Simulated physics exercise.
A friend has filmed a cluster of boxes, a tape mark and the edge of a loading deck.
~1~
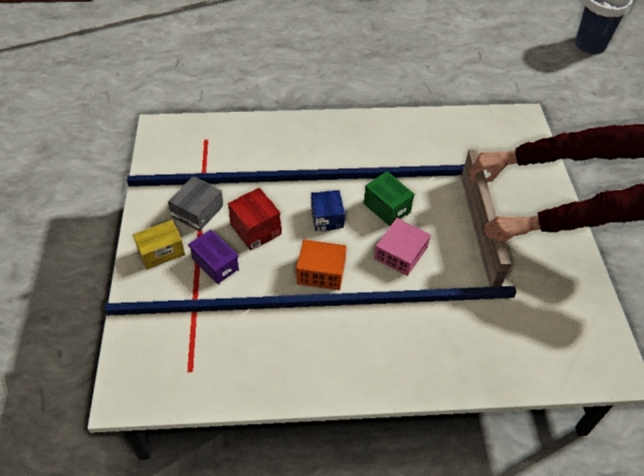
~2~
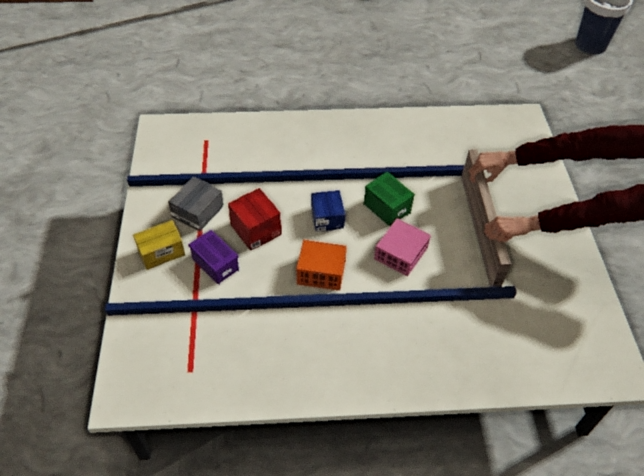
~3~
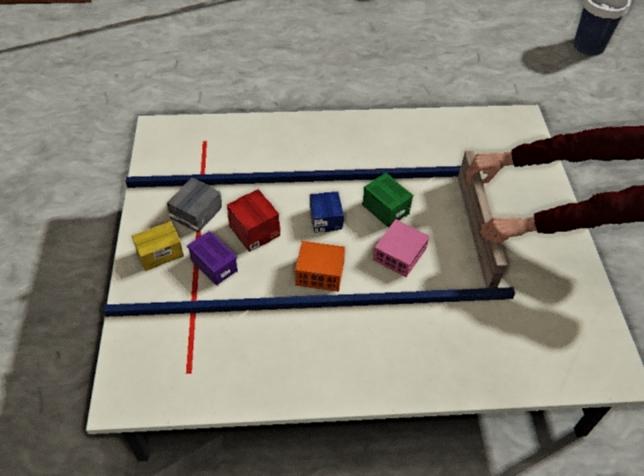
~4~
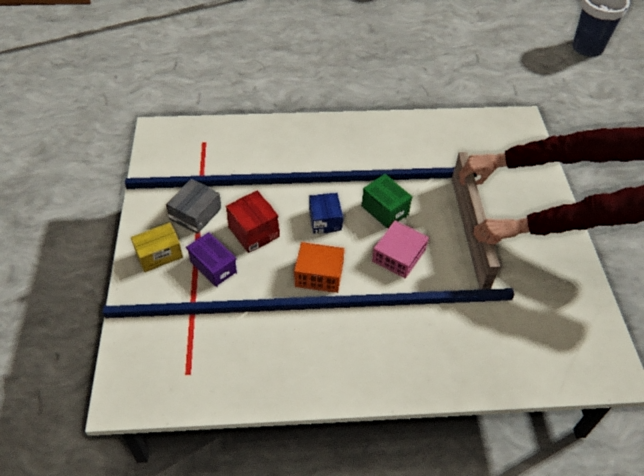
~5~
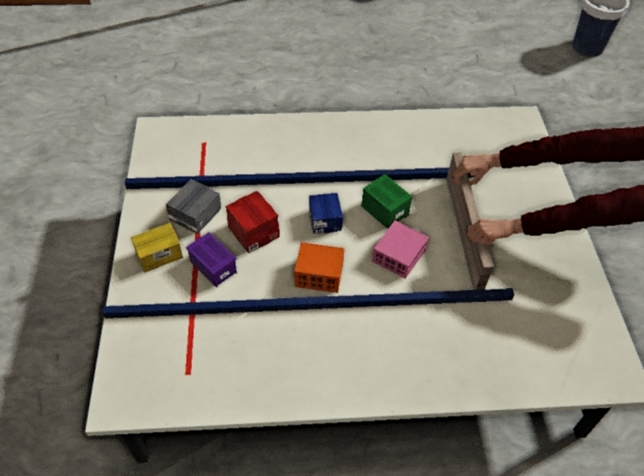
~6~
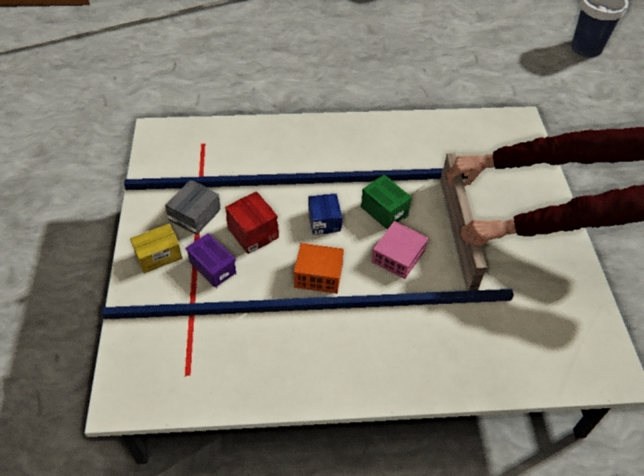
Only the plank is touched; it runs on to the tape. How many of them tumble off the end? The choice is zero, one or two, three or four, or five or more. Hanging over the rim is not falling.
In the end the number that fall off is one or two.
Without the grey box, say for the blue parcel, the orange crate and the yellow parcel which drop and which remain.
The blue parcel does not fall, the orange crate survives, the yellow parcel comes down.
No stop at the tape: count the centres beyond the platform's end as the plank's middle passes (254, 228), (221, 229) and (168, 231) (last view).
Past the end: 0, 0 and 5.
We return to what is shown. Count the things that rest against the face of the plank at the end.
It touches 2.
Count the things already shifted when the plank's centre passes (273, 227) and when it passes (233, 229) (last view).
By then 7, and 8.
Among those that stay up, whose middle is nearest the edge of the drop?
The red box ends nearest.
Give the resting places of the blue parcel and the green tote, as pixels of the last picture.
The blue parcel at (152, 227), the green tote at (182, 202).
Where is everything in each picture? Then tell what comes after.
Yellow parcel (159, 245); grey box (196, 204); purple tote (214, 257); plank (484, 216); tape (199, 240), in the first picture.
Grey box (197, 204); blue parcel (328, 211), in the second picture.
Purple tote (213, 259); red box (254, 220), in the third picture.
Yellow parcel (157, 248); plank (474, 219), in the fourth picture.
Grey box (194, 206); pink crate (400, 249), in the fifth picture.
Yellow parcel (157, 249); grey box (194, 207); purple tote (212, 261); plank (461, 220); tape (196, 244), in the sixth picture.
Soon after, none off yet; yellow parcel at rest near (157, 249); grey box at rest near (194, 207); purple tote at rest near (212, 261).
After that, none off yet; yellow parcel displaced a little near (147, 243); grey box at rest near (193, 207); purple tote displaced about its own width near (180, 260).
In the end, the number that fall off is one or two; gone, purple tote and yellow parcel.
